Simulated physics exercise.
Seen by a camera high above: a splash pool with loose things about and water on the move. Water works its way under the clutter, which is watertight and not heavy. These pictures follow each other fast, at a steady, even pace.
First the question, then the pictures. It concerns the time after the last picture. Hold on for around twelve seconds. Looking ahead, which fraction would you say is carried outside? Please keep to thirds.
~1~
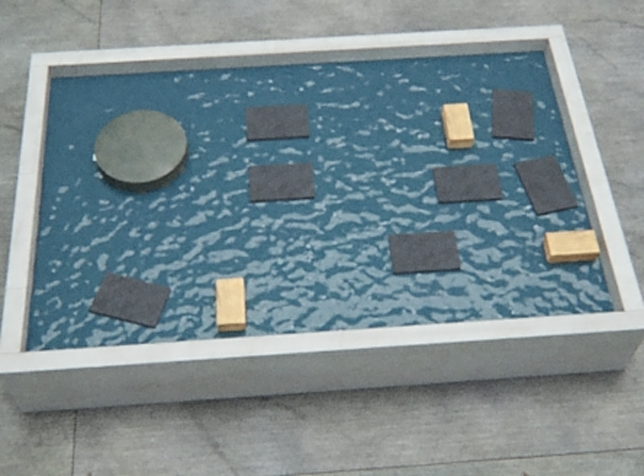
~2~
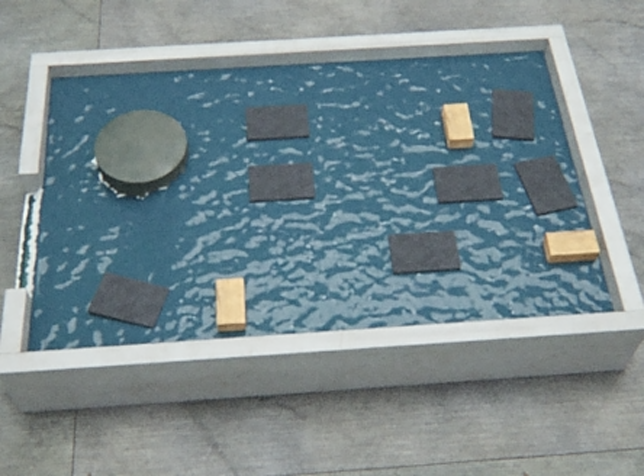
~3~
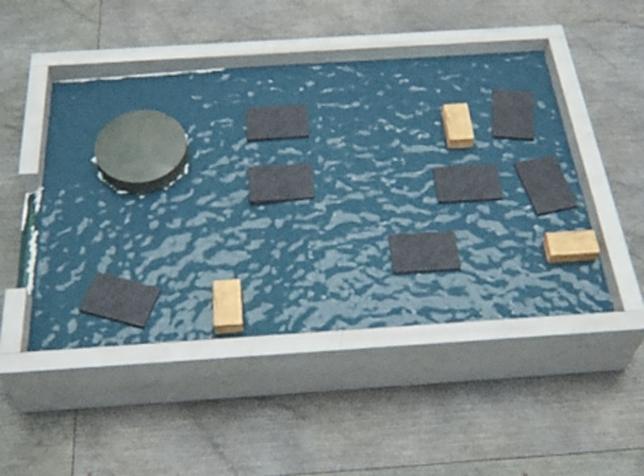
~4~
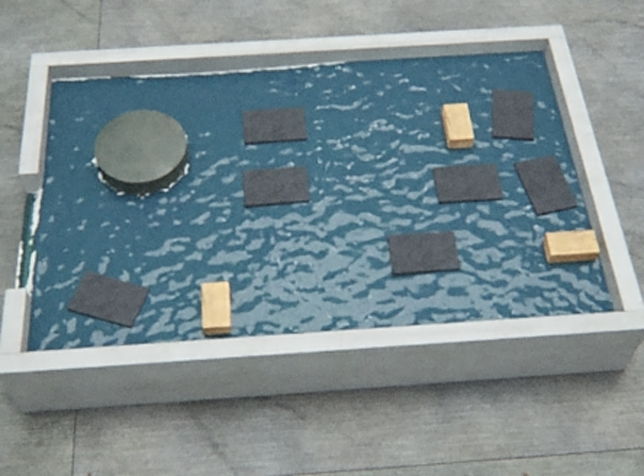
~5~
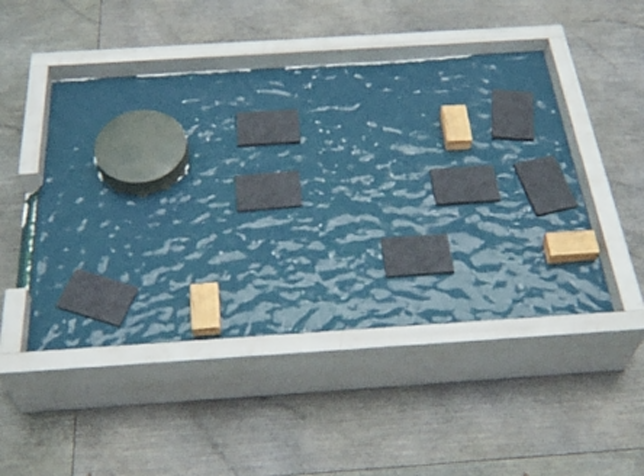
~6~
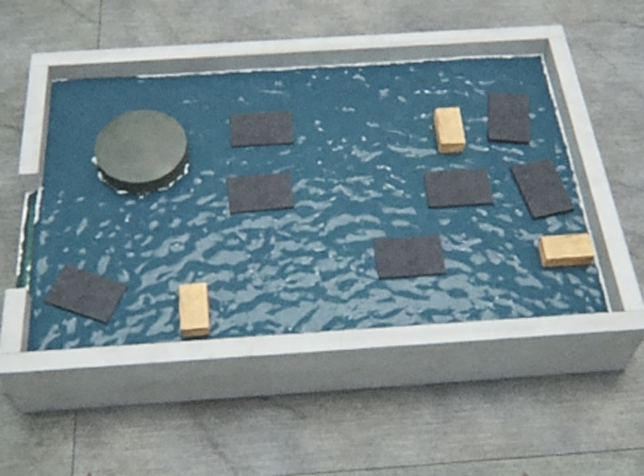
Honestly, the part swept out lands in the lowest band of thirds.
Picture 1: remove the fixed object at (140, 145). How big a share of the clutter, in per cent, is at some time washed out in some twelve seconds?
10 %.
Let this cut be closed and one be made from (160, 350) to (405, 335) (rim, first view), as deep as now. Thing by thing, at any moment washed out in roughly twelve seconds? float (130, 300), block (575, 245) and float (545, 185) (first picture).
Taking them one after another, flushed away, then held back, then held back.
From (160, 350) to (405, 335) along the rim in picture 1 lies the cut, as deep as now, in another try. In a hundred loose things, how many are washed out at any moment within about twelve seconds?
I'd guess around 30 percent.
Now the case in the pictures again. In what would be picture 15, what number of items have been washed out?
Tally: 1.
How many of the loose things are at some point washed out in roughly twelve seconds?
2 in total.
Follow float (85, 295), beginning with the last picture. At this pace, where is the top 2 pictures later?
Roughly at pixel (61, 284).
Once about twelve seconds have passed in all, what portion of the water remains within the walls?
74 %.
A moment on, 0 of 10 are out; 10 afloat.
Next, 1 of 10 are out; 9 afloat.
Later, 1 of 10 are out; 9 afloat.
In the end, 2 of 10 are out; 8 afloat.
